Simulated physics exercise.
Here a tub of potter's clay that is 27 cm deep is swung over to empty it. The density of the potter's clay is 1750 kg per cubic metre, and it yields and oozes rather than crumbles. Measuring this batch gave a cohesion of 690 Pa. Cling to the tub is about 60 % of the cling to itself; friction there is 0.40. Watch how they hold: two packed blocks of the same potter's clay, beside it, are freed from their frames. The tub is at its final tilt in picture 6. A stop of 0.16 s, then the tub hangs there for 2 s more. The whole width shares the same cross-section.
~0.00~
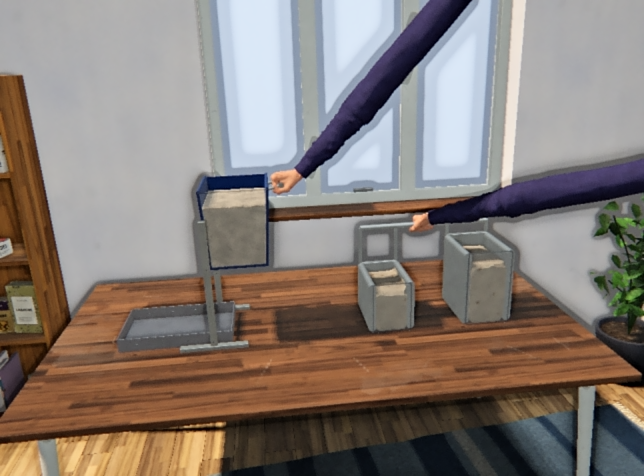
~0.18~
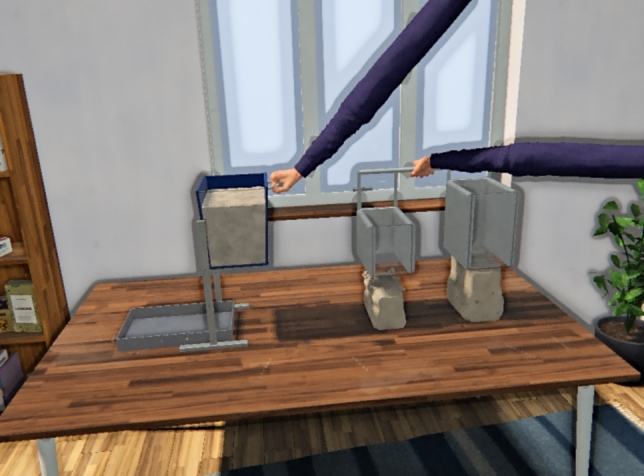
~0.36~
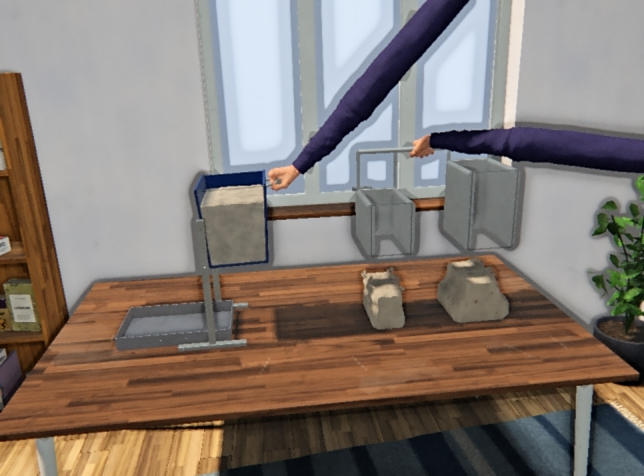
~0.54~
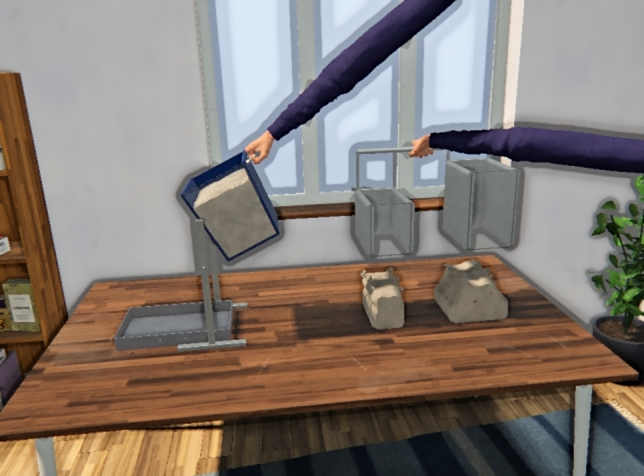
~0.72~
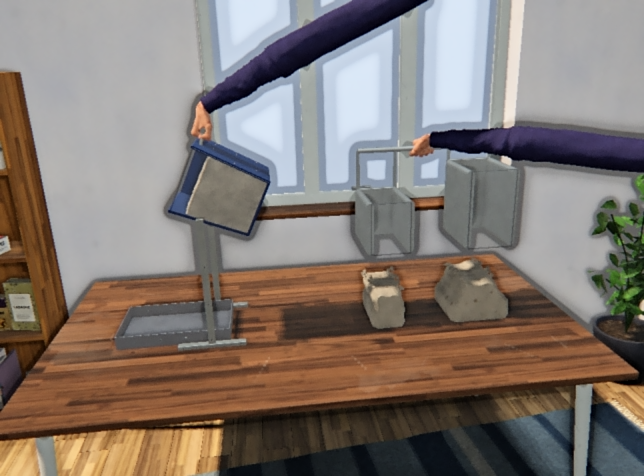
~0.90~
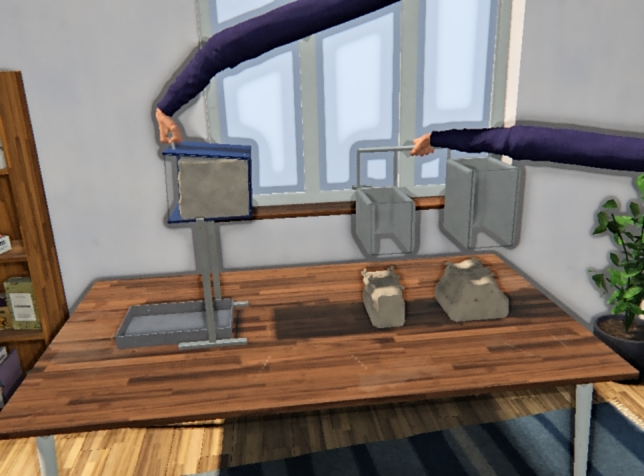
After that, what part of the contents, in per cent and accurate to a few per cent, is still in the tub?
The part still in the tub is near 100 out of 100.
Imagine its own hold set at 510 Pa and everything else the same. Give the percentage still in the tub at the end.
The share would be near 75 %.
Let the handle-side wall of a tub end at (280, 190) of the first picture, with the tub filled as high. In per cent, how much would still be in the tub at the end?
65 %.
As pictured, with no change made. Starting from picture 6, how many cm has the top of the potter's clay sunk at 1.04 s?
Around 1 cm below its level in the last picture.
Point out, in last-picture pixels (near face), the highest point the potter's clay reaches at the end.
Looking at the last picture, I'd put it at about (232, 163).
By 1.04 s, the tub is at 87 degrees and holds 100 %.
By 1.21 s, the tub is at 87 degrees and holds 100 %.
By 1.38 s, the tub is at 87 degrees and holds 100 %.
By 1.55 s, the tub is at 87 degrees and holds 100 %.
By 2.90 s, at the end, the tub is at 87 degrees and holds 100 %.
